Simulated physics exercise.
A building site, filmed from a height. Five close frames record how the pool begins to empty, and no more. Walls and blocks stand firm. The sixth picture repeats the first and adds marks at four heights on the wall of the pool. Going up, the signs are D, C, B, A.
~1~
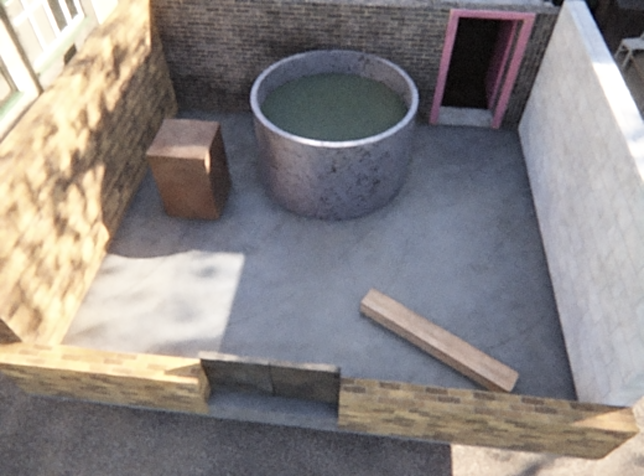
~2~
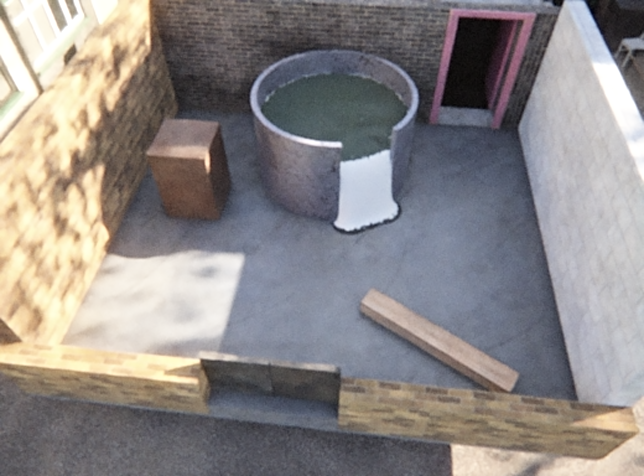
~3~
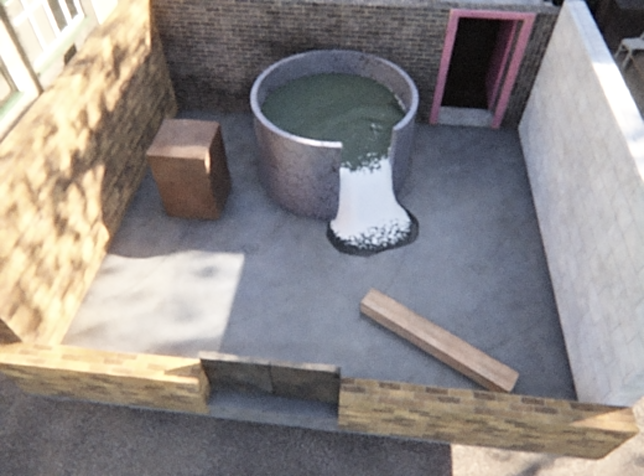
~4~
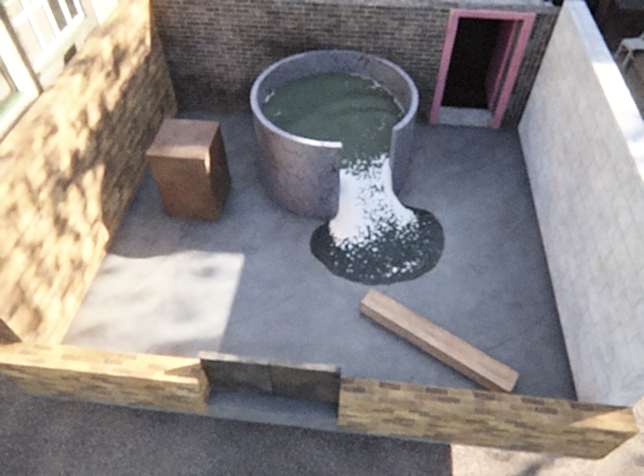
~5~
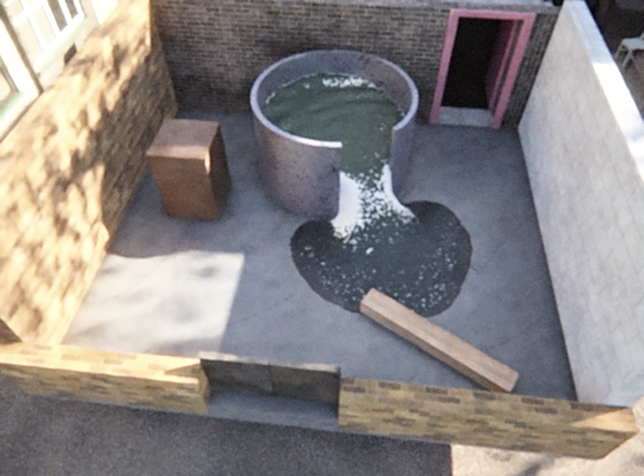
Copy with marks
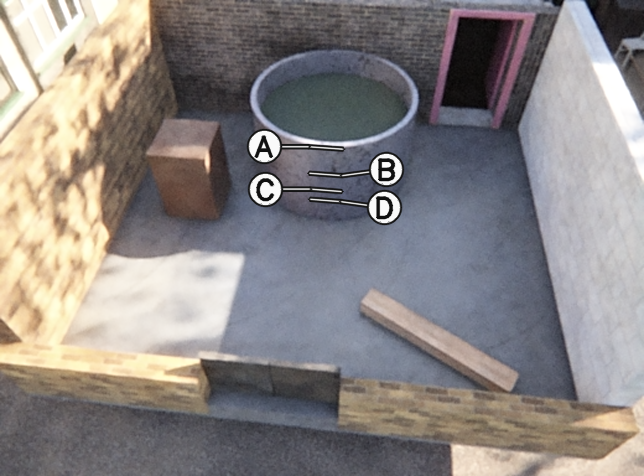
In a walled yard, green water pours through a gap in a round pool and spreads.
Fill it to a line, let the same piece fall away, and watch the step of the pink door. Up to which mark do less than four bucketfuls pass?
Go for B.
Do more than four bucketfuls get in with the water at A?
Yes.
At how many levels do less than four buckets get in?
Three.
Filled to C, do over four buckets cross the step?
No.
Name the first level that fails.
It is A.
On the marked copy, A at (325, 147); B at (325, 174); C at (325, 190); D at (325, 200); from the bottom up D, C, B, A.
With A, about 11 bucketfuls get in.
With B, a splash gets over, under a bucket.
With C, nothing gets over.
With D, nothing gets over.
